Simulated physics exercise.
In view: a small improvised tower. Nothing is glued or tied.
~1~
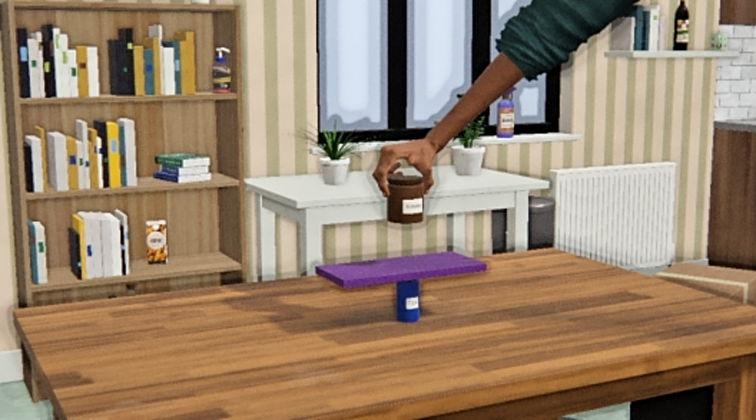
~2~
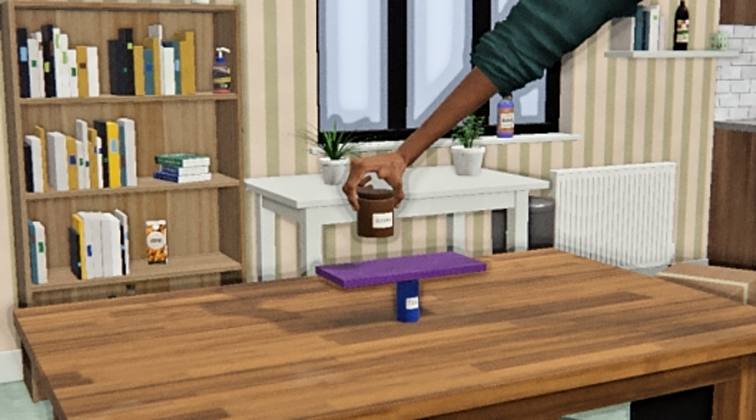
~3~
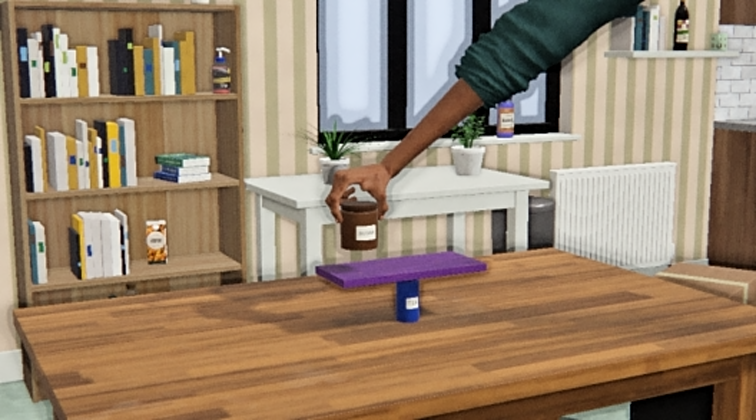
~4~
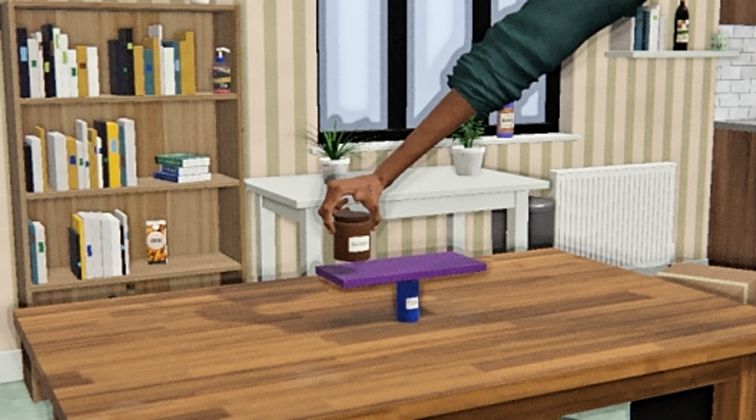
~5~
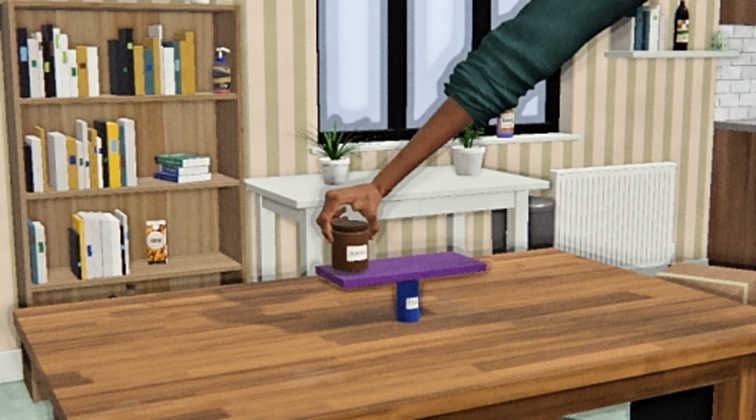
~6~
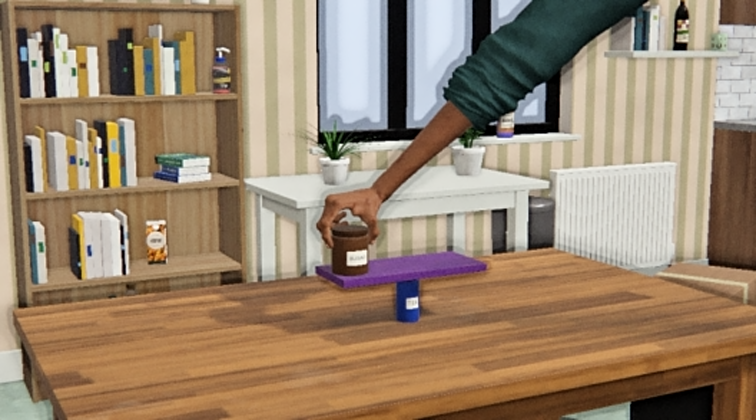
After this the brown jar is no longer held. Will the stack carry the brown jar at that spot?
Here the stack loses its balance.
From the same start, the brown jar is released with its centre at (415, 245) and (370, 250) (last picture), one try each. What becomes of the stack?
First try: It keeps its balance; second try: It loses its balance.
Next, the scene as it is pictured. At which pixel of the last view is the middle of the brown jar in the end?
Near (303, 318).
Then, 0.40 s after the last picture, brown jar now fallen; purple board tipped 42° from how it was.
Then, 1.60 s after the last picture, purple board tipped 38° from how it was; blue shaker tipped 40° from how it was.
At rest, fallen, purple board and brown jar; tipped over in the stack, blue shaker. Seen from the same camera at the end, brown jar near (303, 318). The stack comes apart.
